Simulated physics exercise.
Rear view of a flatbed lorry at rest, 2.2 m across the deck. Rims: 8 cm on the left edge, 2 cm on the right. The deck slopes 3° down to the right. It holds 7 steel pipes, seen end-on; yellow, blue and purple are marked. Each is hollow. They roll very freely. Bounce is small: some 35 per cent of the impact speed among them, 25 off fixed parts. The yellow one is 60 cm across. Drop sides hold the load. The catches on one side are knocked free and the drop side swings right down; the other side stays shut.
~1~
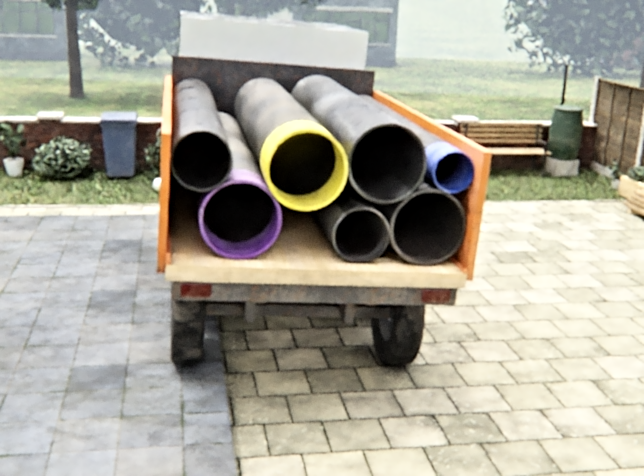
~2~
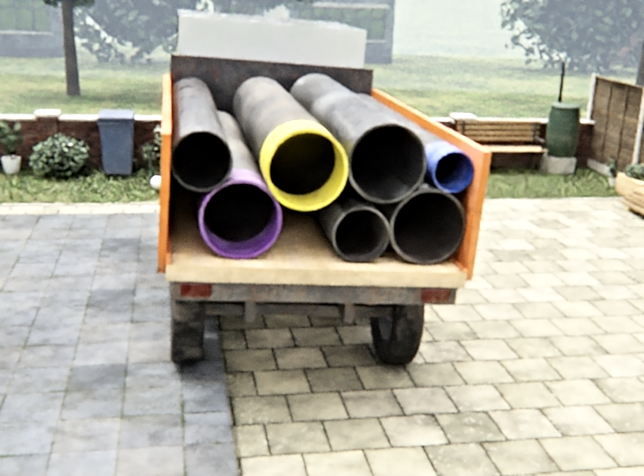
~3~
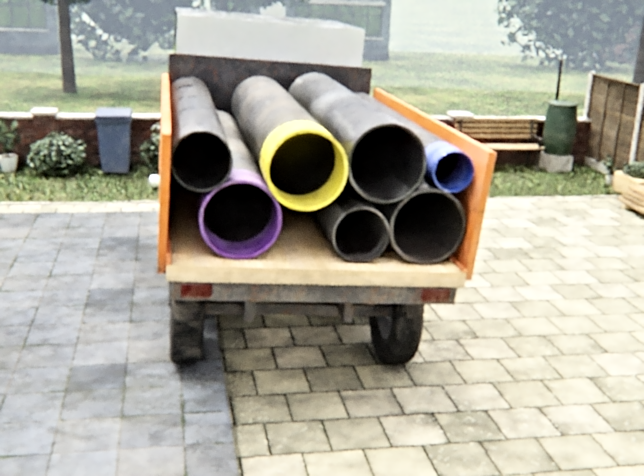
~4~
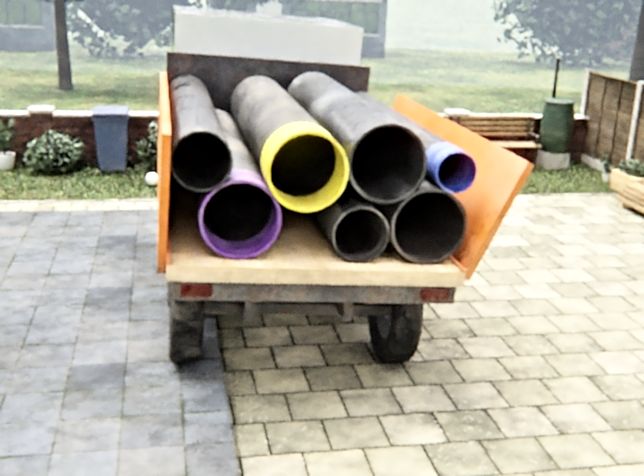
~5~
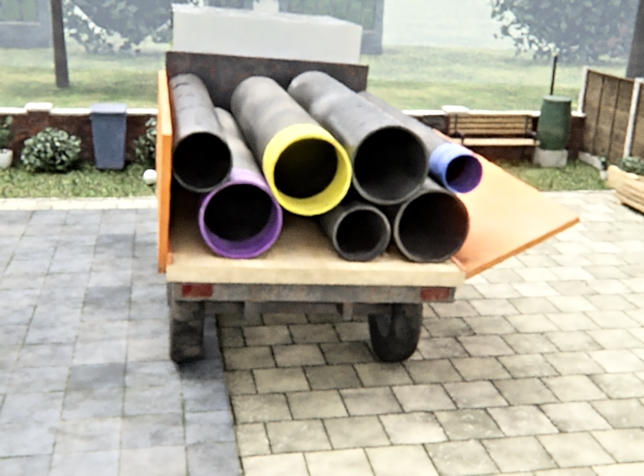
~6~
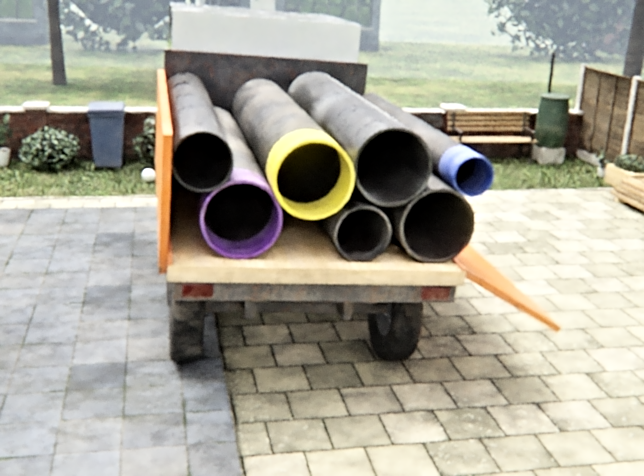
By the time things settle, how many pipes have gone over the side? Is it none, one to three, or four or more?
It is four or more; here the count comes to 7.
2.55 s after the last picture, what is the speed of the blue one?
About 0.3 m/s.
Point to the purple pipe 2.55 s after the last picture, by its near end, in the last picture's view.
Near (371, 225).
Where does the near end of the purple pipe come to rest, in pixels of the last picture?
Around (505, 364).
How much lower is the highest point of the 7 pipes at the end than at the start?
Roughly 135 cm.
Another 2.6 s on from the last picture, yellow is on the deck, 15 cm from the right edge, rolling right; blue is down on the right; purple is on the deck, 75 cm from the right edge, rolling right; 4 of 7 are off.
Another 6.1 s on from the last picture, yellow is on the ground to the right; blue is down on the right; purple is down on the right; 7 of 7 are off.
In the end (8.4 s after the last picture), yellow is down on the right; blue is down on the right; purple is on the ground to the right; 7 of 7 are off.
